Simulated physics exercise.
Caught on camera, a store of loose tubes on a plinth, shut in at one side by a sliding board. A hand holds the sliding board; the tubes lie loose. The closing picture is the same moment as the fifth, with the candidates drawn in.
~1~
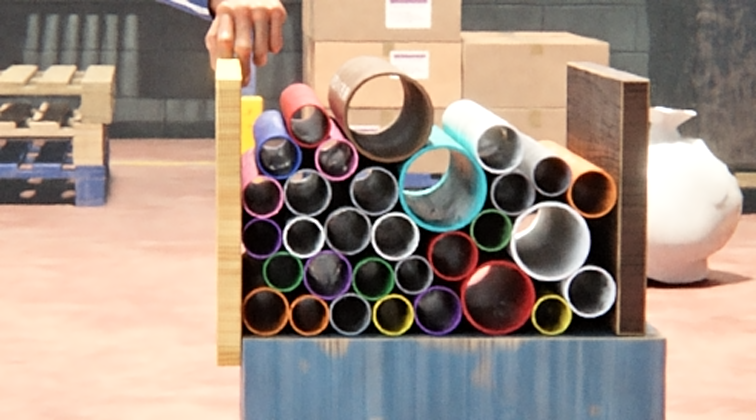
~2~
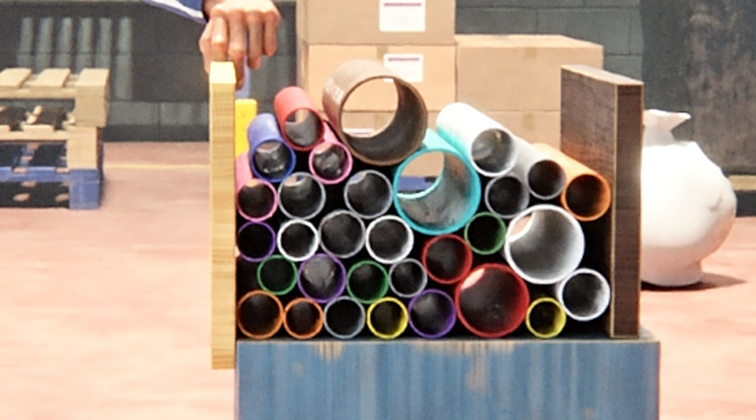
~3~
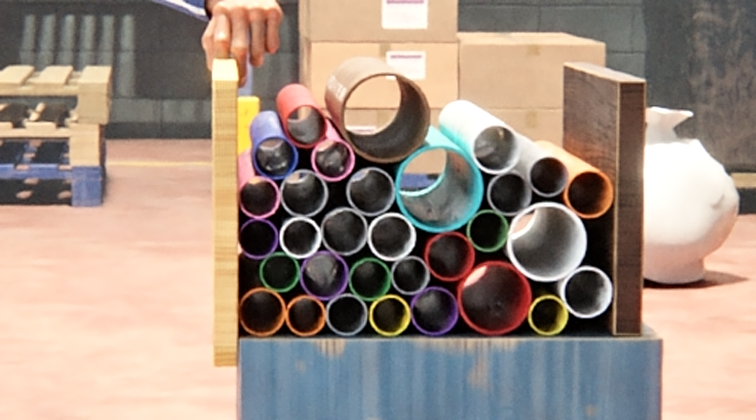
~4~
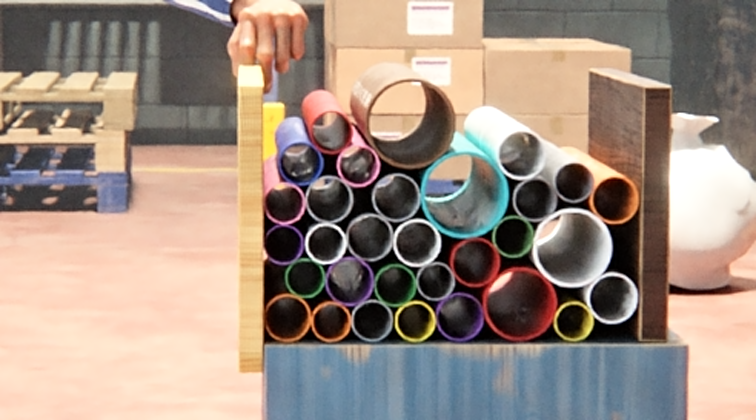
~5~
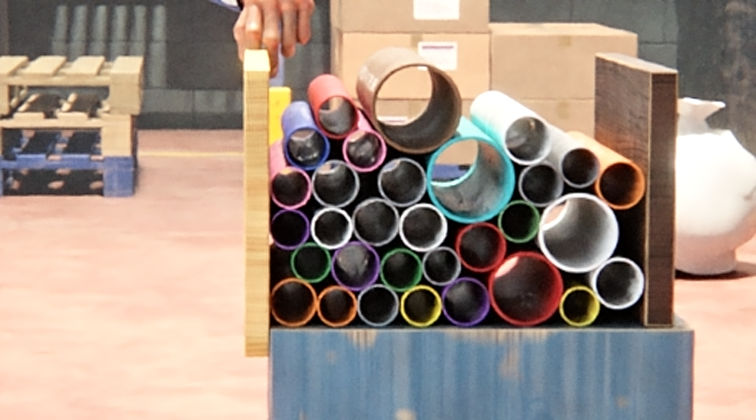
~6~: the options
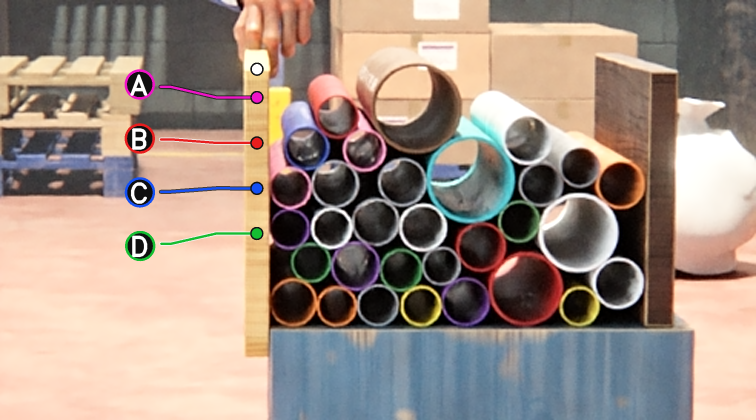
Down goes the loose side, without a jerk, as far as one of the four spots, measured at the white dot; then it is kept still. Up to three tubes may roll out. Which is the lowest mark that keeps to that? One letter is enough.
At most to D.
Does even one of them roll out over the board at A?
No.
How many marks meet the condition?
The number is four.
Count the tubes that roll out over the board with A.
At A the number is none.
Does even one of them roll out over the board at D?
At D: Yes.
On the copy, A at (257, 98); B at (257, 143); C at (257, 188); D at (257, 233); the white dot at (257, 70).
On D. First, top of the board (269, 147).
Then, top of the board (269, 232).
Finally, top of the board (269, 232), two out over the board.
By contrast, A none out over the board; B none out over the board; C none out over the board.
